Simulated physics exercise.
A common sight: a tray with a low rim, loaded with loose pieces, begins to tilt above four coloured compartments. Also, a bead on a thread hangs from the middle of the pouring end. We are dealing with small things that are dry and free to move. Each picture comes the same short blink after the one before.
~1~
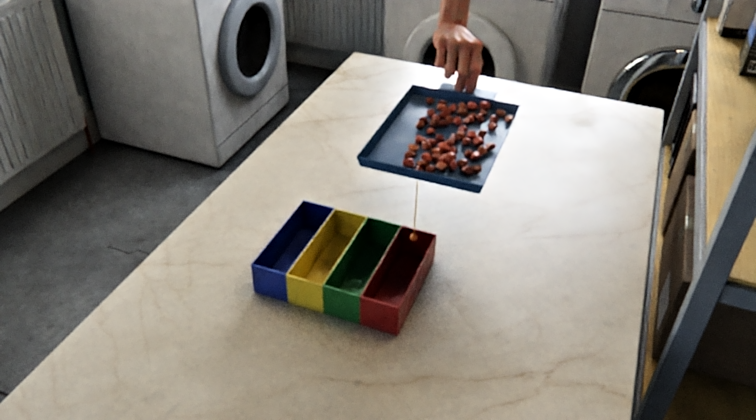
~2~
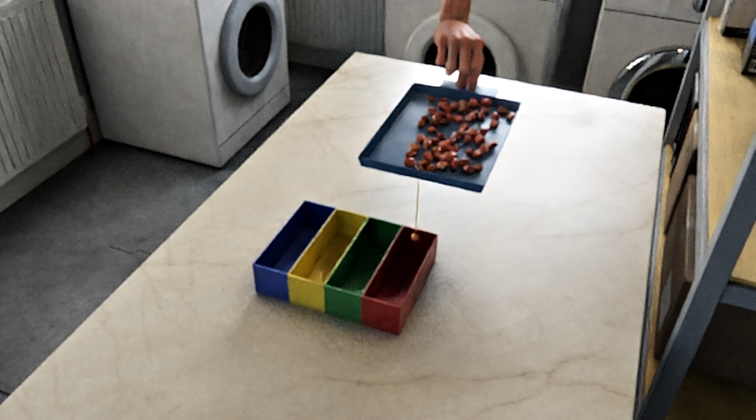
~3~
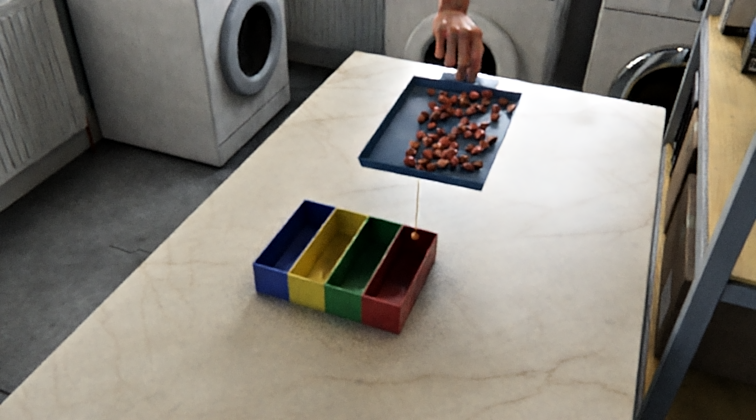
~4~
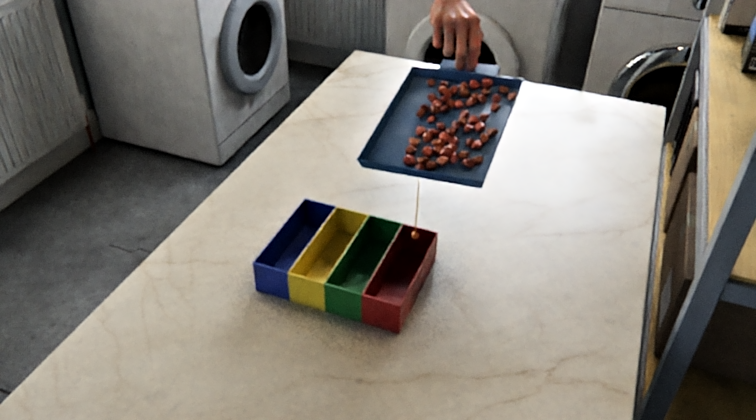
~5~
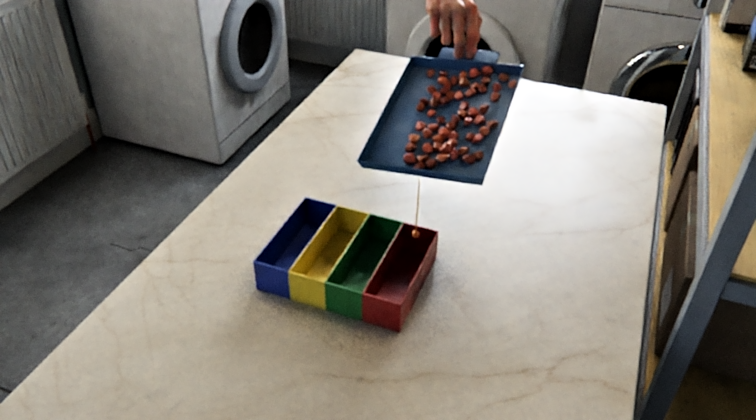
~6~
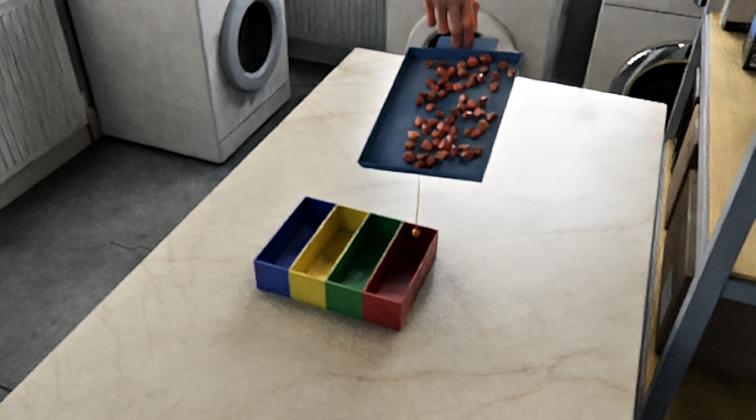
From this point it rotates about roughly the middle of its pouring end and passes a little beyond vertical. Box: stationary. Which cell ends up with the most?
The green cell.
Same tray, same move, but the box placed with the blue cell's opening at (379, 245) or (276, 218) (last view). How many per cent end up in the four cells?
Some 60 percent, followed by some 90 percent.
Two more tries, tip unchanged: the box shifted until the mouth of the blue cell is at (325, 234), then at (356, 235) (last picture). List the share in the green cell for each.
Trial 1: 30 percent; trial 2: 0 percent.
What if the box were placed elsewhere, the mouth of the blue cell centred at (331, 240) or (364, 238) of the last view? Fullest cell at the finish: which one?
The first time it is the yellow cell, and the second time it is that blue cell.
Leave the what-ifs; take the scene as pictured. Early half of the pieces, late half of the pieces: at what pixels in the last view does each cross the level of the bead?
Close to (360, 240), then close to (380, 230).
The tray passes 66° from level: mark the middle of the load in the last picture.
Load centre: Approx. (390, 156).
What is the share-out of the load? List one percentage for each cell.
Blue cell near 0; yellow cell near 20; green cell near 60; red cell near 20.
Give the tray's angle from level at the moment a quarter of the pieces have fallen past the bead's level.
The angle is around 85°.
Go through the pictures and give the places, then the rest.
In the first frame, corners of the pouring end (360, 156) and (481, 184), level; middle of the load (455, 138), bits of crushed brick; bead on its thread (414, 238); blue cell (270, 280); yellow cell (305, 291); green cell (342, 302); red cell (379, 313).
In the second frame, corners of the pouring end (361, 156) and (482, 183), level; middle of the load (456, 137).
In the third frame, corners of the pouring end (361, 157) and (482, 181), tipped barely, lowest at the left corner; middle of the load (456, 132).
In the fourth frame, corners of the pouring end (360, 158) and (481, 179), tipped a little, lowest at the left corner; middle of the load (456, 126).
In the fifth frame, corners of the pouring end (360, 159) and (481, 177), tipped clearly, lowest at the left corner; middle of the load (456, 120).
In the sixth frame, corners of the pouring end (360, 160) and (480, 175), tipped clearly, lowest at the left corner; middle of the load (462, 107); blue cell (272, 276); yellow cell (308, 287); green cell (344, 298); red cell (382, 309).
Just after the last frame, tray tipped steeply; almost all on the tray; about a tenth falling or outside the box.
A moment on, tray tipped past a quarter turn; roughly a third on the tray; roughly a quarter in the green cell; roughly a quarter in the yellow cell; about a tenth in the red cell; about a tenth falling or outside the box.
Further on, tray tipped past a quarter turn; roughly half in the green cell; roughly a quarter in the yellow cell; roughly a quarter in the red cell.
When it is over, tray tipped past a quarter turn; roughly half in the green cell; roughly a quarter in the yellow cell; roughly a quarter in the red cell; not one in the blue cell.
